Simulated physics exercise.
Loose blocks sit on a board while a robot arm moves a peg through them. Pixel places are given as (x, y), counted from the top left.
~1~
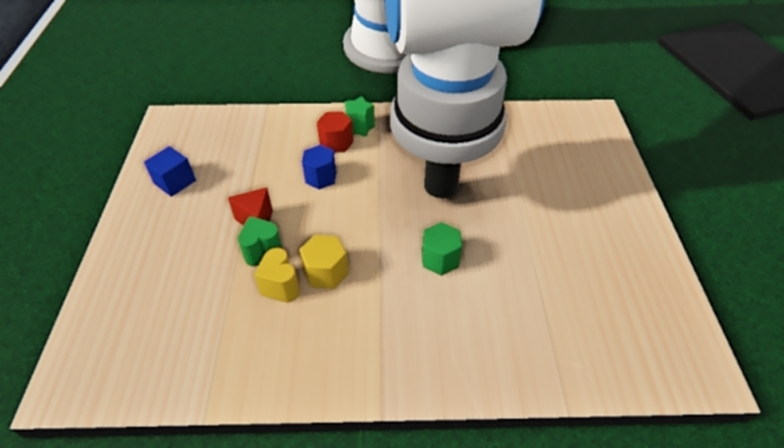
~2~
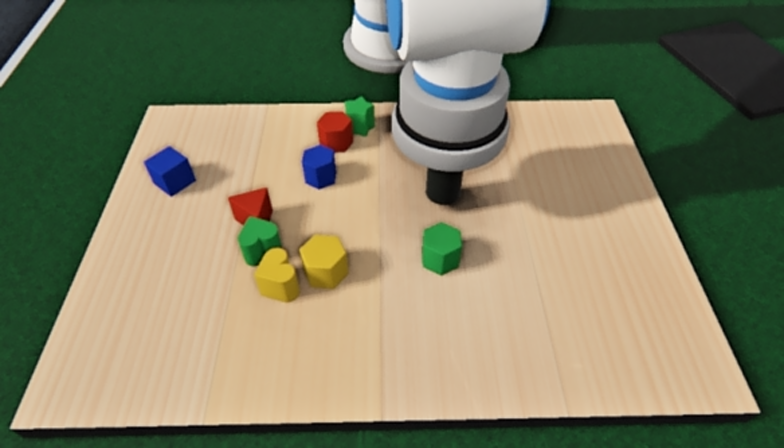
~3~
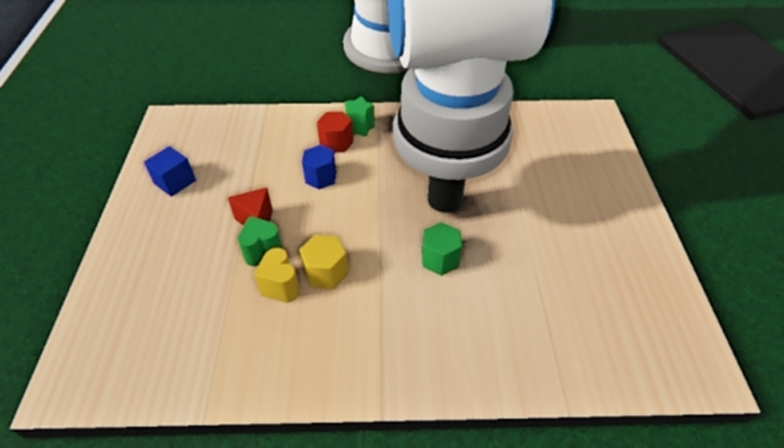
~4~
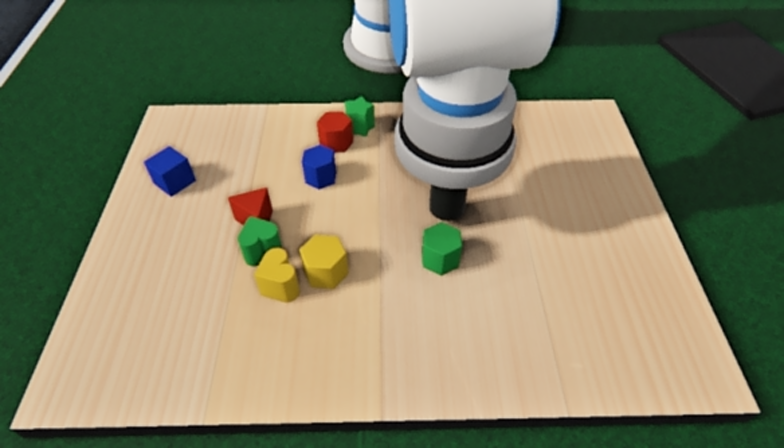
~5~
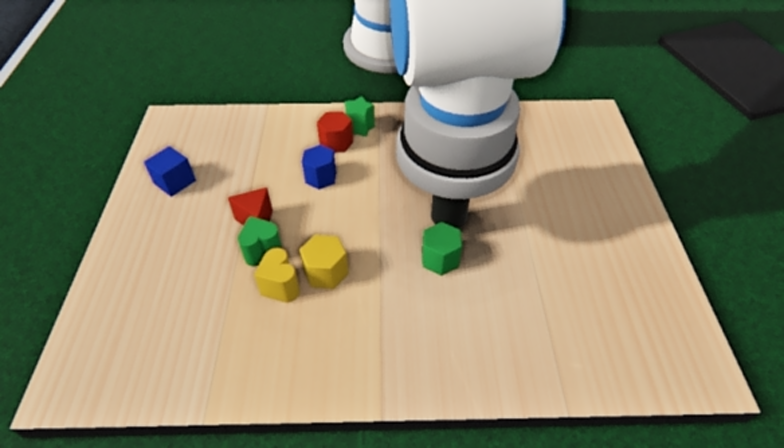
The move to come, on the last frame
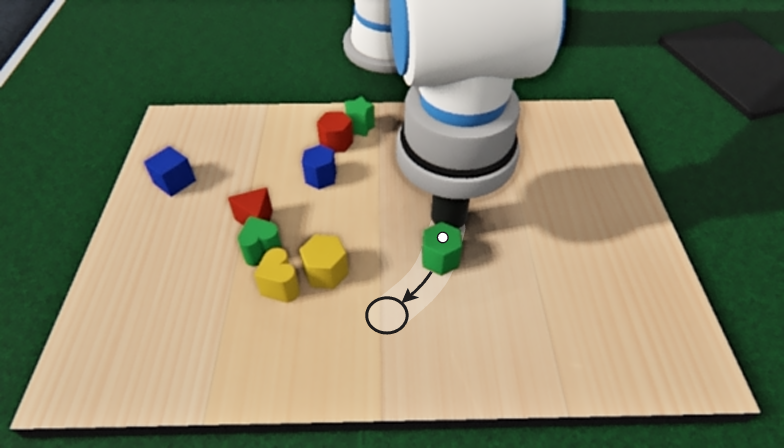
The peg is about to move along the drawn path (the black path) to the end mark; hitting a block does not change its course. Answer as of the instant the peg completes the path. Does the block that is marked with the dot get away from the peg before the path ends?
Yes.
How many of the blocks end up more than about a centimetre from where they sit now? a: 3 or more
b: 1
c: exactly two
The answer is b.
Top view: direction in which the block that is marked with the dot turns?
It turns counter-clockwise.
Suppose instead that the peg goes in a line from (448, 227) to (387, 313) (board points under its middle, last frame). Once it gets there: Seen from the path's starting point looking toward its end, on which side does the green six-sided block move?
It goes toward the left-hand side.
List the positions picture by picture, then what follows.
The first picture shows peg tip (441, 186); block tops, yellow six-sided block (323, 250); green six-sided block (443, 237).
The second picture shows peg (443, 193); blocks unchanged.
The third picture shows peg (445, 200); blocks unchanged.
The fourth picture shows peg (447, 208); blocks unchanged.
The fifth picture shows peg (449, 217); yellow six-sided block (323, 250); green six-sided block (443, 237).
Path on the board, from (448, 227) via (438, 258) and (418, 288), ending at (387, 315); the dot is on the green six-sided block.
On the path given first. One third of the way, peg (439, 248); green six-sided block (442, 268), turned 25° anticlockwise.
Two thirds of the way, peg (419, 278); green six-sided block (437, 301), turned 65° anticlockwise.
At the end, peg (387, 306); yellow six-sided block in place; green six-sided block (432, 311), turned 100° anticlockwise.
